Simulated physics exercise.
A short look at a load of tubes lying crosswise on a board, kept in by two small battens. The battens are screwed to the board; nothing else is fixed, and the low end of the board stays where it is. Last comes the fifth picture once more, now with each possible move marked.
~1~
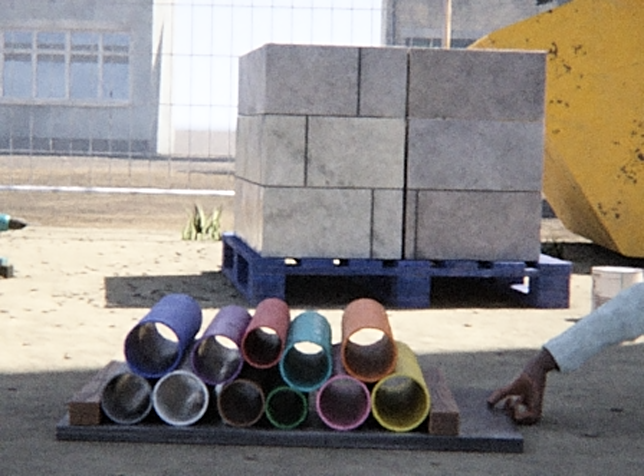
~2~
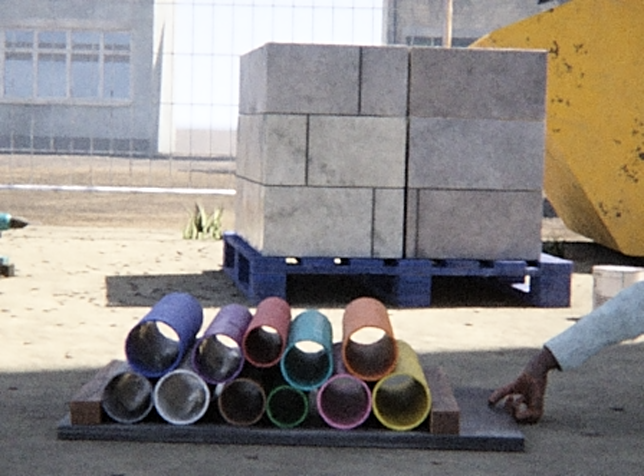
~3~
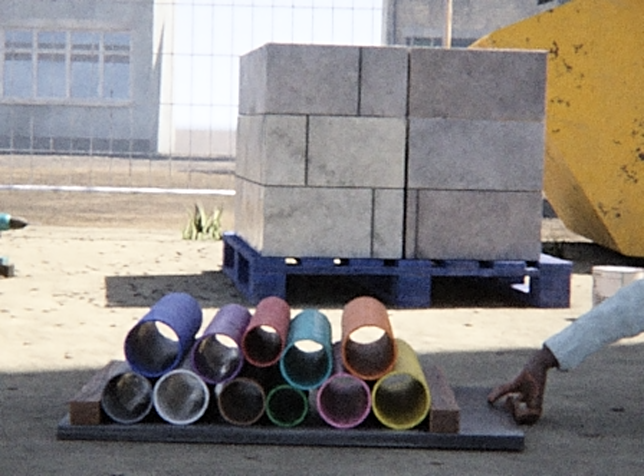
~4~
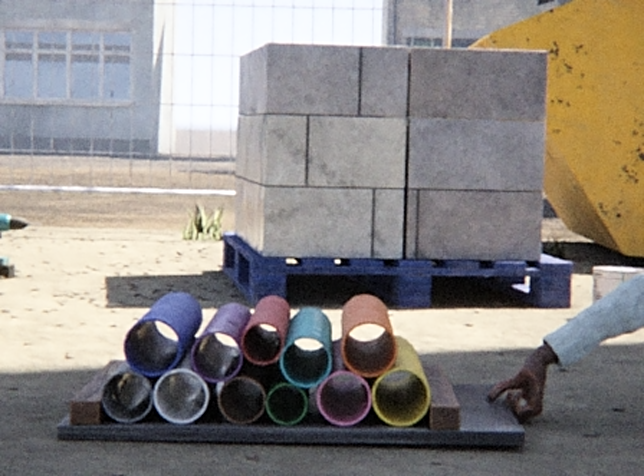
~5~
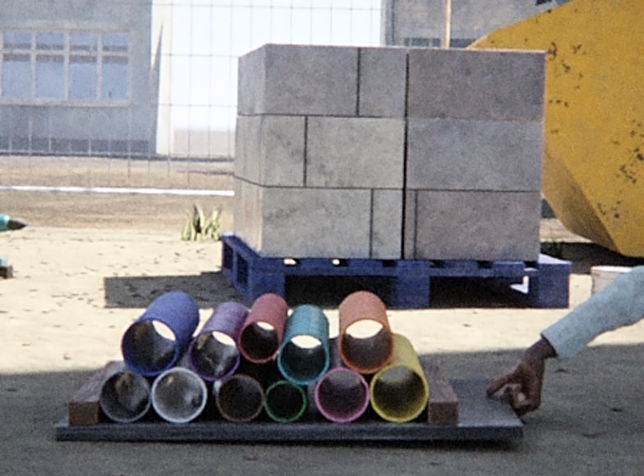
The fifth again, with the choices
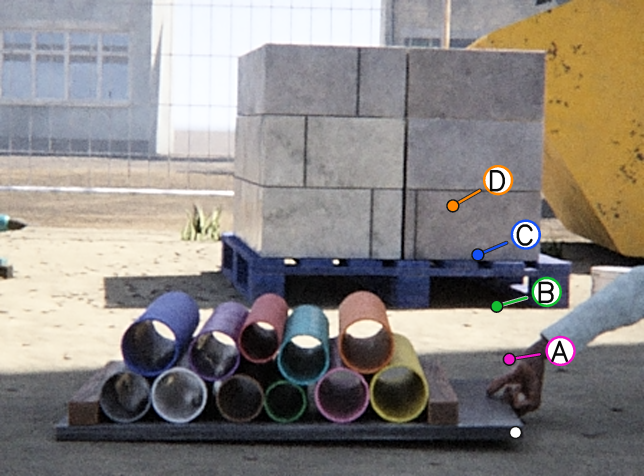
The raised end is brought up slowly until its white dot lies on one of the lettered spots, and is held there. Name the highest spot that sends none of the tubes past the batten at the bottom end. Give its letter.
It can be raised to B.
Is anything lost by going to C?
Yes.
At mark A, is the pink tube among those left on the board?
Yes, with A.
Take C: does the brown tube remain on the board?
The brown tube: Yes.
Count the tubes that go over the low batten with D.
With D, five.
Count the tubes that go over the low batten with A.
With A, none.
On the copy, A at (509, 359); B at (497, 306); C at (478, 255); D at (453, 206); the white dot at (515, 433).
On B. First, board at 13°.
Then, board at 18°.
Finally, board at 18°, none over the low batten.
By contrast, A none over the low batten; C five over the low batten; D five over the low batten.
